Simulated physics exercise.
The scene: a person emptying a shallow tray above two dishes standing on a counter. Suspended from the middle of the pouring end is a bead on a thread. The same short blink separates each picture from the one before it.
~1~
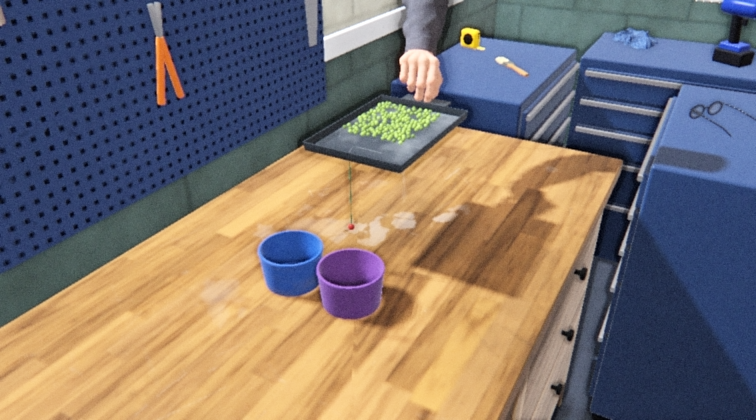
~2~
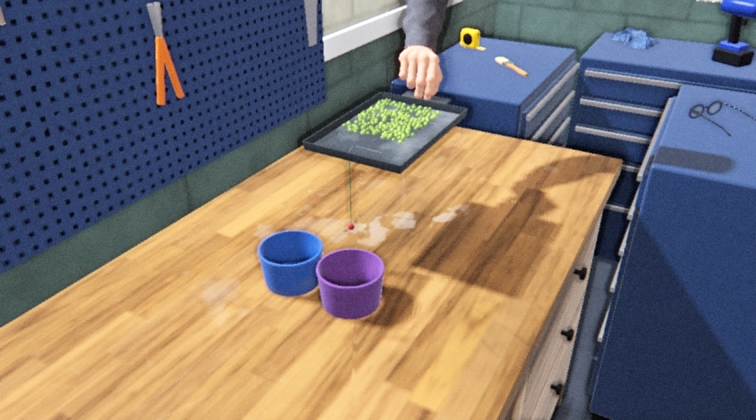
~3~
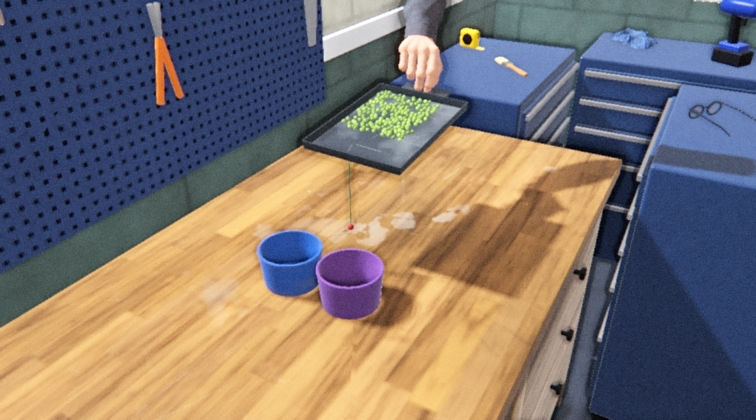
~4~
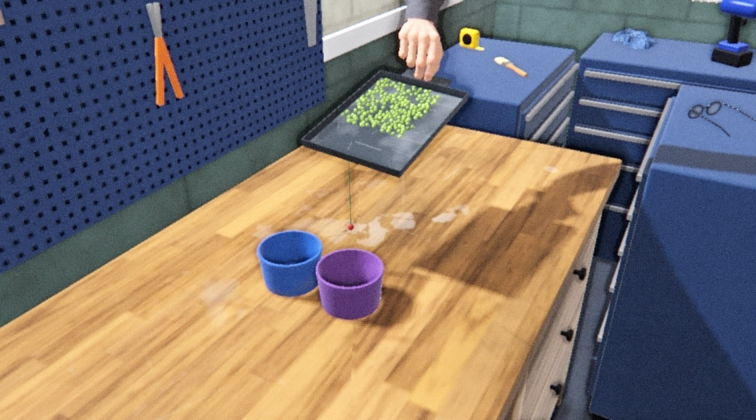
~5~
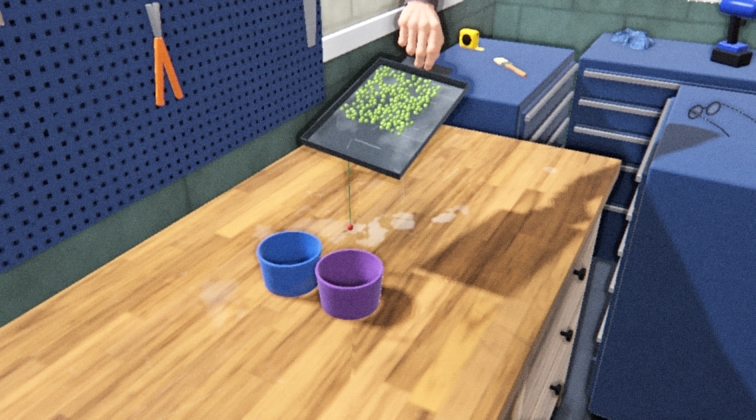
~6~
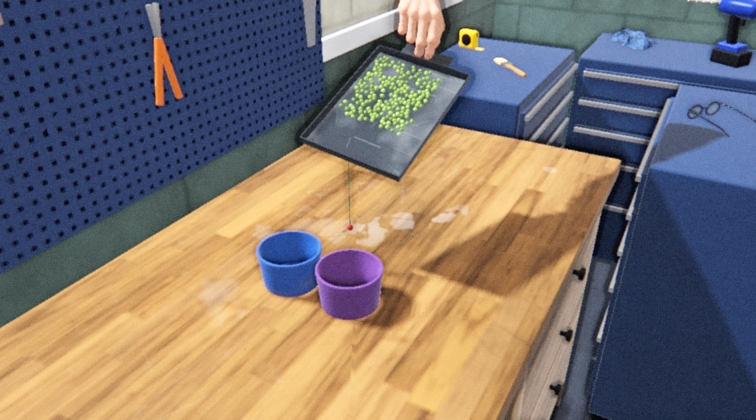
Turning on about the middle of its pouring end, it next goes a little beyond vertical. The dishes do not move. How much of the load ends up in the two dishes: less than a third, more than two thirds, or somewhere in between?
Less than a third ends up in them.
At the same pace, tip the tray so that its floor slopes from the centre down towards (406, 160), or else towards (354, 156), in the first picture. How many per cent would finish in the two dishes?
Case one 0 %; case two 70 %.
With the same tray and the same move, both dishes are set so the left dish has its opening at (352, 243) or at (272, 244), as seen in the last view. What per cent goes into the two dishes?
Trial 1 50%, trial 2 0%.
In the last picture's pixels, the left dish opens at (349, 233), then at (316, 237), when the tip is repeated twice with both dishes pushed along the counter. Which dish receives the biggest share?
In the first try it is the one to the right, in the second it is the one to the right.
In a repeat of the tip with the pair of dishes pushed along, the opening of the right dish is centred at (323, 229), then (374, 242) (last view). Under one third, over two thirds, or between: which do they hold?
One: Under a third. Two: In the middle band.
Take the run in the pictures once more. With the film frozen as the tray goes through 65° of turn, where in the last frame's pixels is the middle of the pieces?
I'd mark it close to (389, 182).
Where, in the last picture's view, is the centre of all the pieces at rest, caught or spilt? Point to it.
(396, 300).
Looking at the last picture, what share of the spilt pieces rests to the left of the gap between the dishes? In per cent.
Estimate: Roughly 10 %.
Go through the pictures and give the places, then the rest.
In the first picture, corners of the pouring end (305, 142) and (401, 165), level; middle of the load (393, 122), dried peas; left dish (273, 276); right dish (333, 299); bead on its thread (352, 227).
In the second picture, corners of the pouring end (304, 141) and (400, 165), level; middle of the load (393, 120).
In the third picture, corners of the pouring end (304, 140) and (400, 167), tipped barely, lowest at the right corner; middle of the load (393, 115).
In the fourth picture, corners of the pouring end (303, 139) and (400, 170), tipped a little, lowest at the right corner; middle of the load (392, 107).
In the fifth picture, corners of the pouring end (302, 138) and (399, 173), tipped clearly, lowest at the right corner; middle of the load (392, 100).
In the sixth picture, corners of the pouring end (302, 136) and (399, 175), tipped clearly, lowest at the right corner; middle of the load (391, 95), the larger part on the move; left dish (272, 277); right dish (332, 299).
Just after the last frame, tray tipped steeply; roughly two thirds on the tray; just a few in the right dish; just a few outside both; roughly a third in the air.
A moment on, tray tipped past a quarter turn; roughly a quarter on the tray; about a tenth in the right dish; roughly half outside both; about a tenth in the air.
Further on, tray tipped past a quarter turn; about a tenth in the right dish; the larger part outside both.
When it is over, tray tipped past a quarter turn; about a tenth in the right dish; not one in the left dish; the larger part outside both.
